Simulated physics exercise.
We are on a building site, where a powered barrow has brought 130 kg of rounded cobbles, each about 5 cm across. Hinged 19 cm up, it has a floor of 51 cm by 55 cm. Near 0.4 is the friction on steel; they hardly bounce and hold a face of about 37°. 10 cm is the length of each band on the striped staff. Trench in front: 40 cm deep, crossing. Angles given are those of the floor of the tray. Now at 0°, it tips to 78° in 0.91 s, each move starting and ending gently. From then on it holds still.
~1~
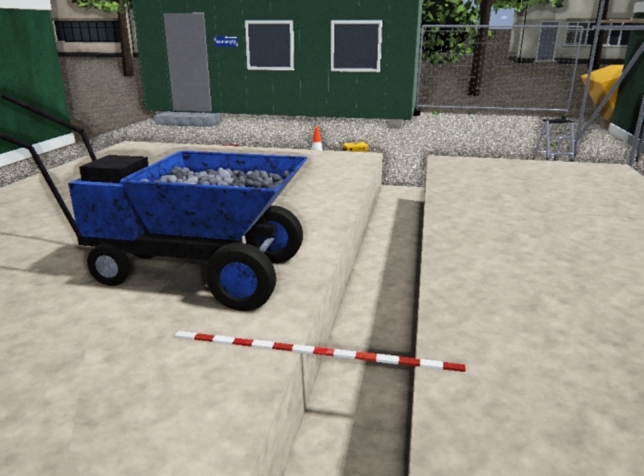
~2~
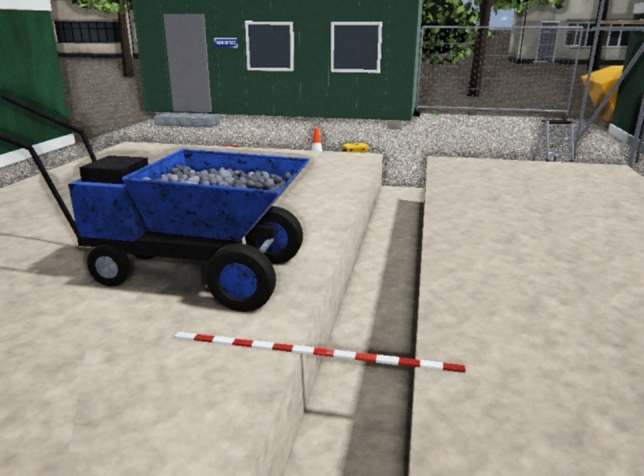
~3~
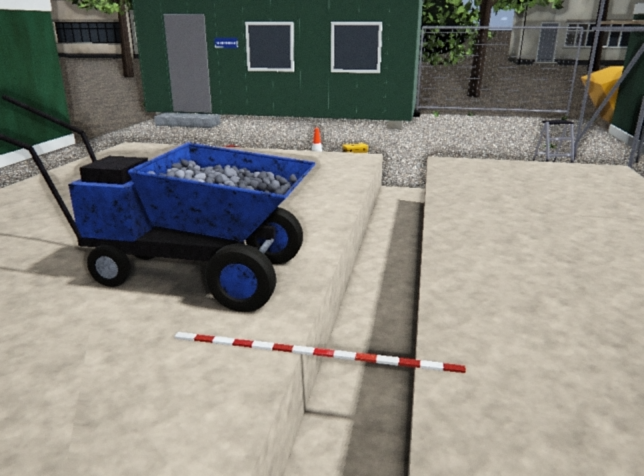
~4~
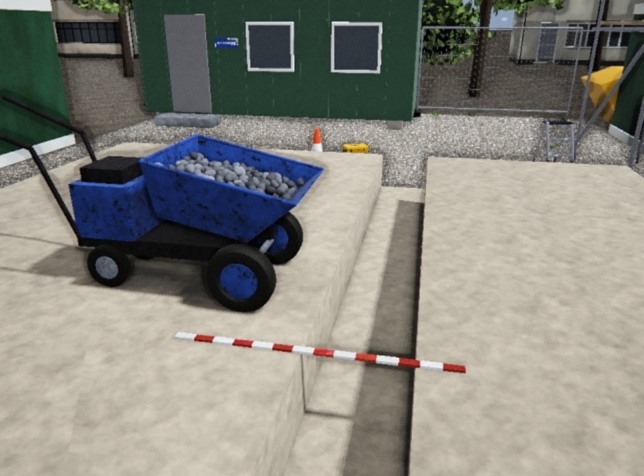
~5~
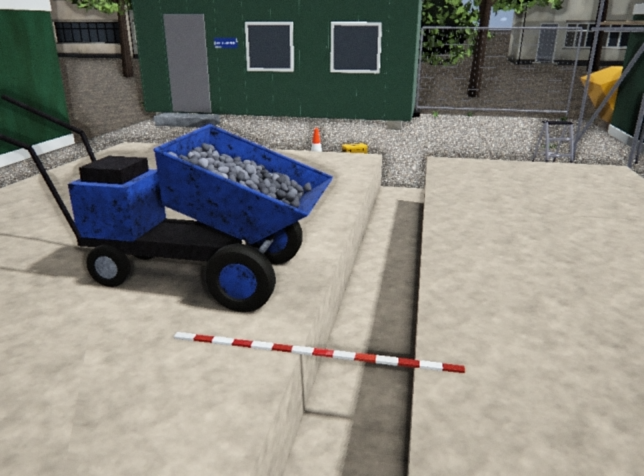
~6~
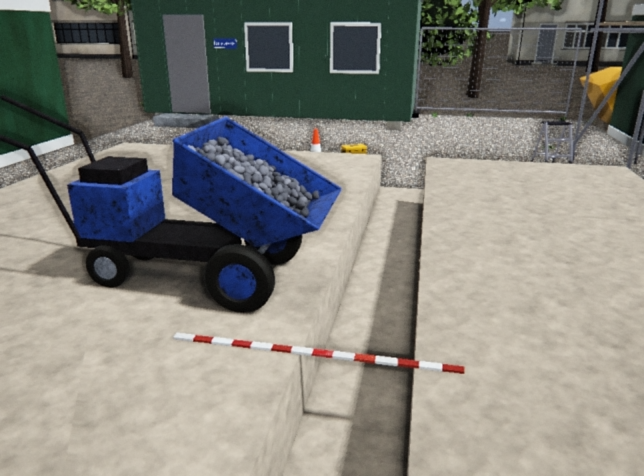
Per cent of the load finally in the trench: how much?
Approx. 100 %.
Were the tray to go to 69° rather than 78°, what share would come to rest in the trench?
In that case some 100 per cent.
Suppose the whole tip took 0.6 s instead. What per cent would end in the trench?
In that case, around 95%.
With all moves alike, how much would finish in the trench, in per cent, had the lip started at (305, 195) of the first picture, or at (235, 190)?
Estimates: 80 % then 100 %.
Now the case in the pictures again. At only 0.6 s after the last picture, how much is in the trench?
About 50%.
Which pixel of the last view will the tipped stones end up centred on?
Centre estimate: Around (384, 347).
Then, 0.3 s after the last picture the floor is at 66°, 100 % in the tray; the foremost stones are at (345, 263).
Then, 0.6 s after the last picture the floor is at 78°, 52 % in the tray, 48 % in the trench; the foremost stones are at (411, 335).
Then, 1.0 s after the last picture the floor is at 78°, 11 % in the tray, 89 % in the trench; the foremost stones are at (411, 349).
Then, 2.9 s after the last picture the floor is at 78°, 0 % in the tray, 100 % in the trench; the foremost stones are at (410, 359).
